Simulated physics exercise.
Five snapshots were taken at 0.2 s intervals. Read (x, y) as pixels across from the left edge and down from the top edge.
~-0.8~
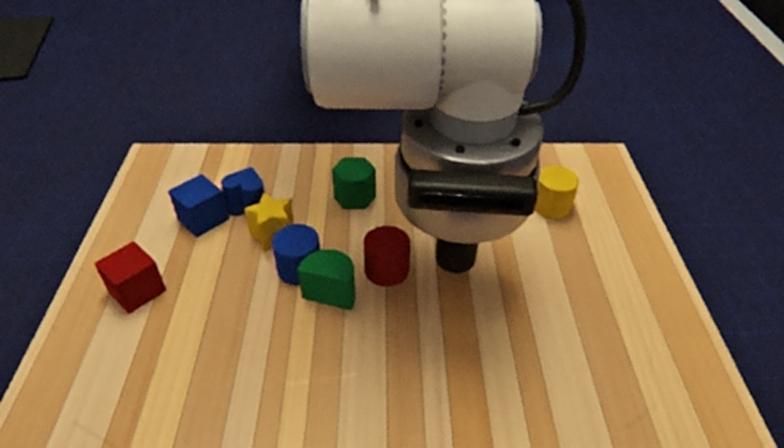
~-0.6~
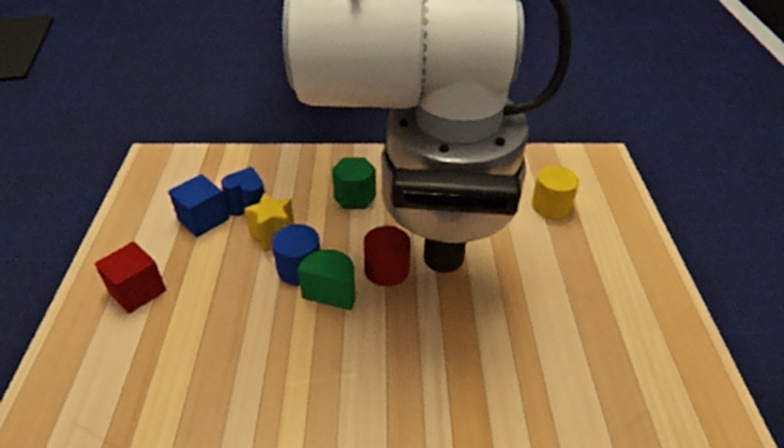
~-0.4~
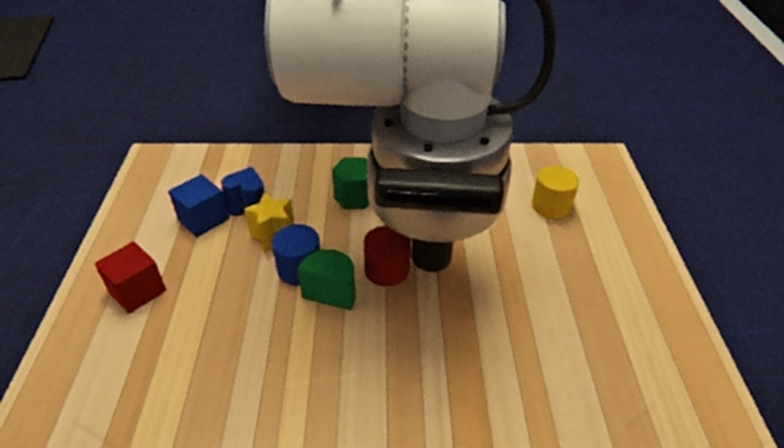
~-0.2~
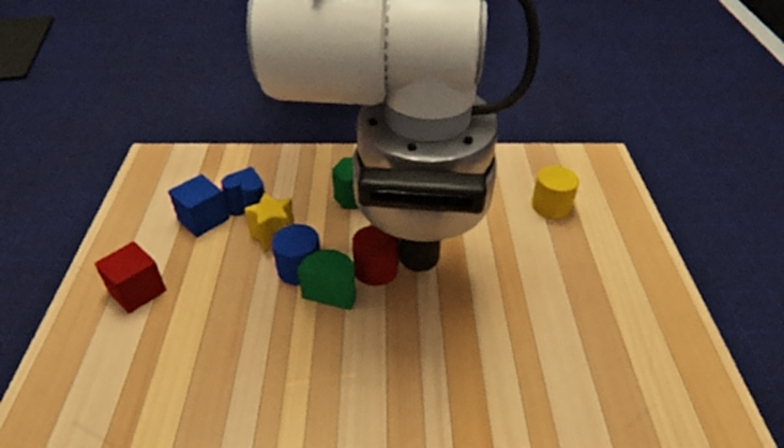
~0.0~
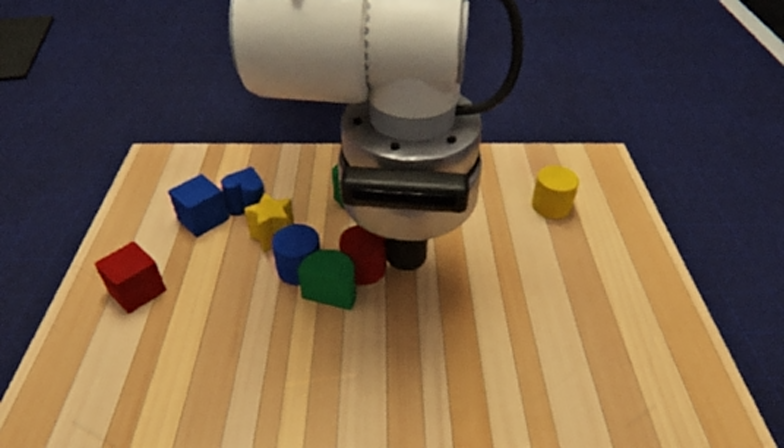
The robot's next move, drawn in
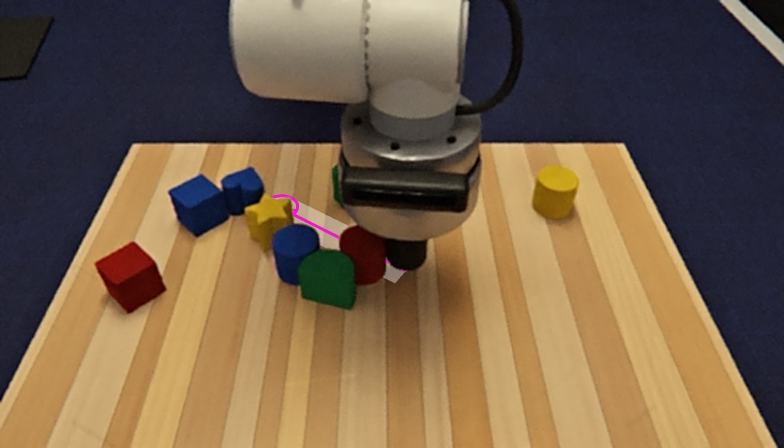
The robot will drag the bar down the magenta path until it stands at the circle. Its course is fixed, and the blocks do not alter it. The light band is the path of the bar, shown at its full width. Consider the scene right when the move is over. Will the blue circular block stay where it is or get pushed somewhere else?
It is shifted.
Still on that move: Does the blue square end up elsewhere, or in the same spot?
It keeps its position.
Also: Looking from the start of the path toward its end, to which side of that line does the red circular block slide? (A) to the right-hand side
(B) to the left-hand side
The answer is B.
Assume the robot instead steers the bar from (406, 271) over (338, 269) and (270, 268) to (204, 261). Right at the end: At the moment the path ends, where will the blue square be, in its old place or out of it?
The block in question is displaced by the end.
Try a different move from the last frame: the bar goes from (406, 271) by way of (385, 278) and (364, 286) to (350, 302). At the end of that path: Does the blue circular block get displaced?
I'd say yes.
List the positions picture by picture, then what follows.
Bar tip at (455, 259); block tops, blue square at (195, 190); blue heart at (243, 179); yellow star at (269, 207); blue circular block at (296, 239); red circular block at (387, 241), in the first frame.
Bar at (443, 258); blocks unchanged, in the second frame.
Bar at (431, 258); blocks unchanged, in the third frame.
Bar at (419, 257); red circular block at (375, 240), in the fourth frame.
Bar at (407, 256); blue square at (195, 190); blue heart at (243, 179); yellow star at (269, 207); blue circular block at (296, 239); red circular block at (363, 239), in the fifth frame.
Path on the board, in a line from (406, 271) to (280, 208).
What follows on the original path. One third of the way, bar at (360, 234); blue circular block at (272, 244); red circular block at (319, 233).
Two thirds of the way, bar at (317, 213); blue circular block at (260, 250); red circular block at (301, 229).
At the end, bar at (277, 193); blue square in place; blue heart at (236, 177); yellow star at (258, 203), turned 60° anticlockwise; blue circular block at (260, 250); red circular block at (301, 229).
